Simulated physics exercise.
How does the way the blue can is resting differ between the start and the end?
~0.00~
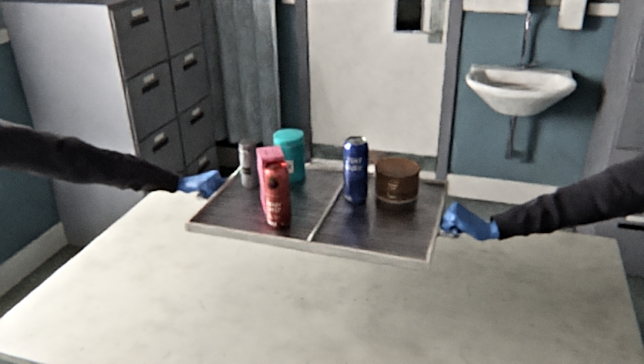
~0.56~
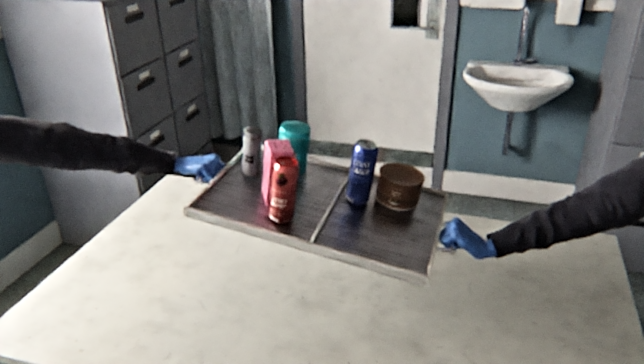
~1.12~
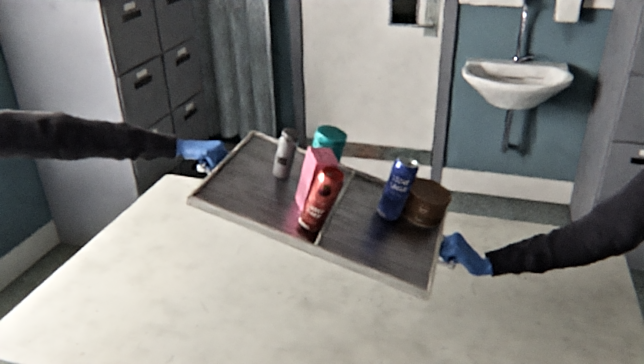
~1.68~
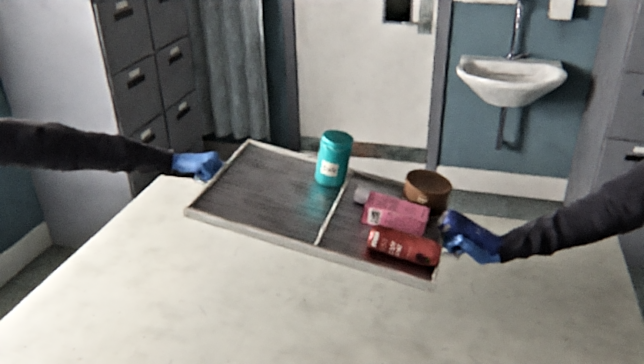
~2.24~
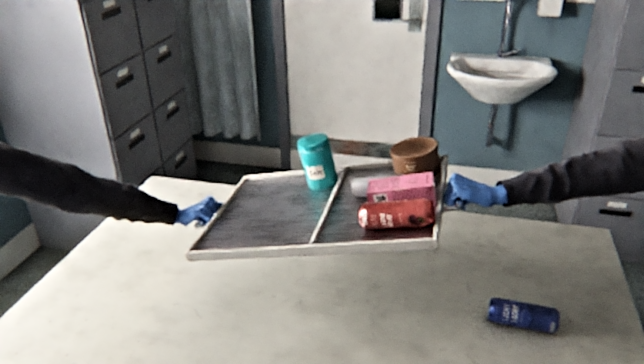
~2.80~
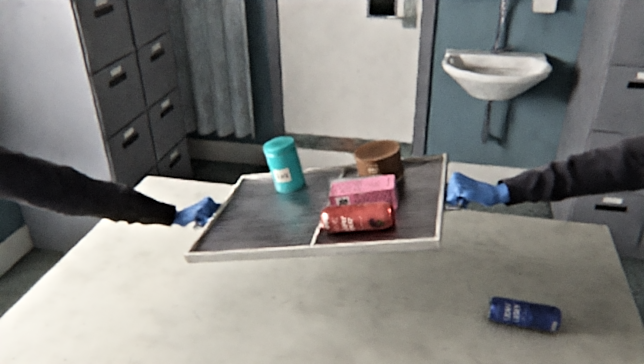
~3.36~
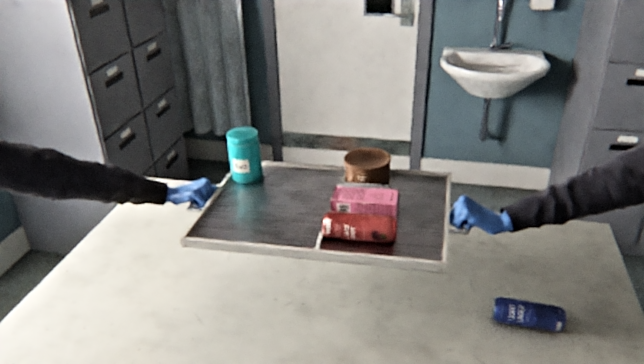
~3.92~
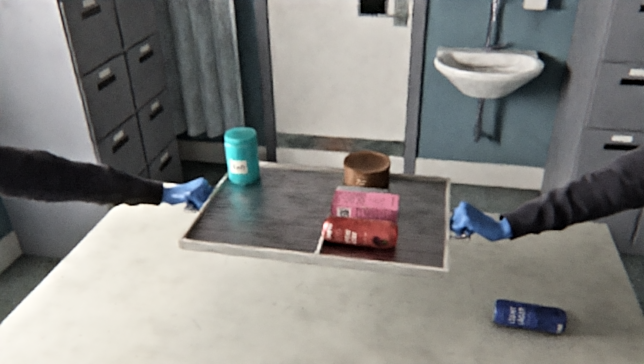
At the start the blue can stands upright, and at the end it lies on its side.
